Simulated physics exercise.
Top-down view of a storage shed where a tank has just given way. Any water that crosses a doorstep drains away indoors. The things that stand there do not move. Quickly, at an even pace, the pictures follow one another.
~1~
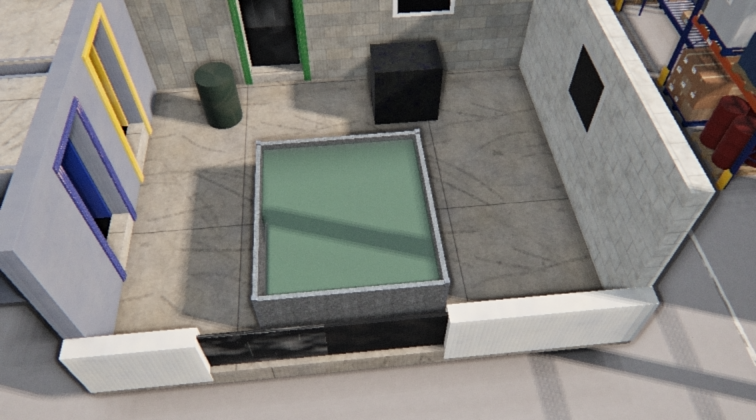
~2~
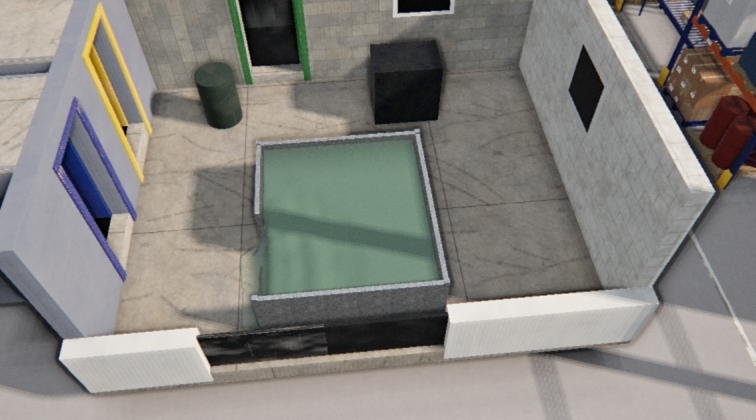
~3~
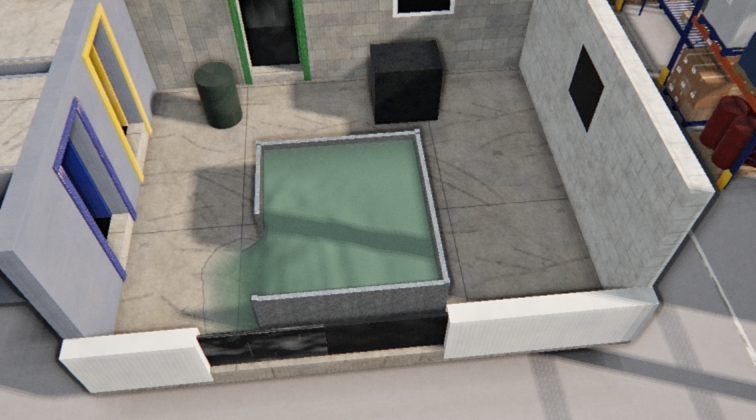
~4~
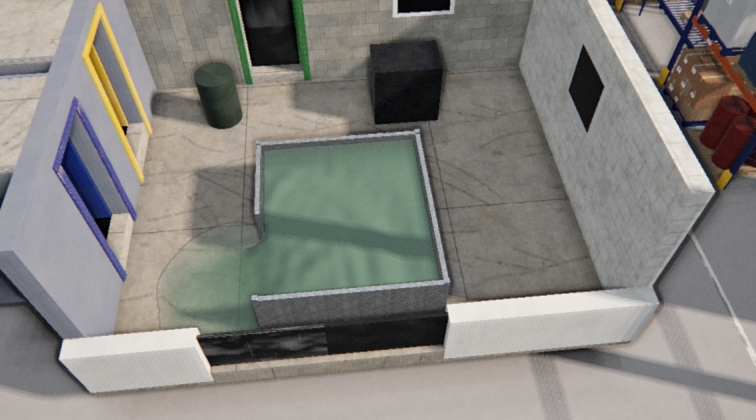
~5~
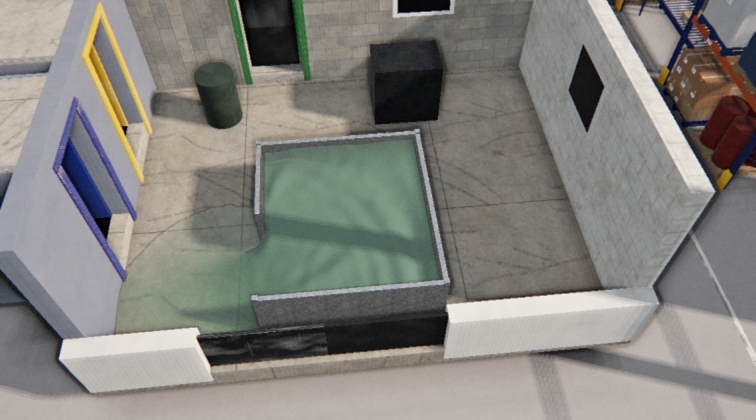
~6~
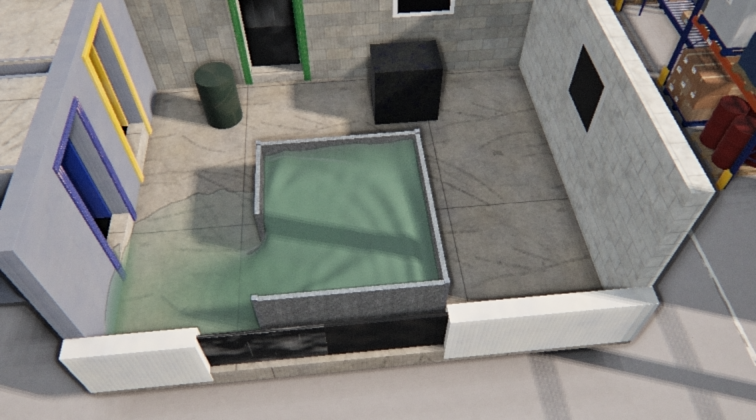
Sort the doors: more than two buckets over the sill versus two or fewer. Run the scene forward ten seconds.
Sorted by door: Blue door - more than two; green door - two or fewer; yellow door - two or fewer.
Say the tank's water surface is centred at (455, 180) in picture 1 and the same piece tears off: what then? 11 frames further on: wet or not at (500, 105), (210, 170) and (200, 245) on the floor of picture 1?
So, in the order given, I'd say unaffected, soaked through, soaked through.
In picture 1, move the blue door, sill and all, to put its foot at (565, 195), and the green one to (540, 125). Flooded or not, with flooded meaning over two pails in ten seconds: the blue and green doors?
I'd say the blue door remains short of it and the green door remains short of it.
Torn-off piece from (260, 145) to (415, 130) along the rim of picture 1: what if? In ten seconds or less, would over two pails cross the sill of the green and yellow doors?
The green one crosses the line and the yellow one remains shy of it, I think.
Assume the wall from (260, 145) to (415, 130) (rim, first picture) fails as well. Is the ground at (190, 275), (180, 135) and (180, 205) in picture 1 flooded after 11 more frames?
In turn: Untouched, swamped, untouched.
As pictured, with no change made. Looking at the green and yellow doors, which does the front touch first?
The one in yellow.
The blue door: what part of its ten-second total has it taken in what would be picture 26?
Roughly 80 percent.
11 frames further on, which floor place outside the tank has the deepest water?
It should be deepest at about (112, 350).
A moment on, water covers 20 % of the floor; the blue door under two buckets in, the green door not reached, the yellow door wet at the sill, nothing in.
Next, water covers 30 % of the floor; the blue door over two buckets in, the green door not reached, the yellow door wet at the sill, nothing in.
Then, water covers 55 % of the floor; the blue door far over two buckets in, the green door wet at the sill, nothing in, the yellow door wet at the sill, nothing in.
Later, water covers 85 % of the floor; the blue door far over two buckets in, the green door wet at the sill, nothing in, the yellow door wet at the sill, nothing in.
In the end, water covers 100 % of the floor; the blue door far over two buckets in, the green door under two buckets in, the yellow door wet at the sill, nothing in.
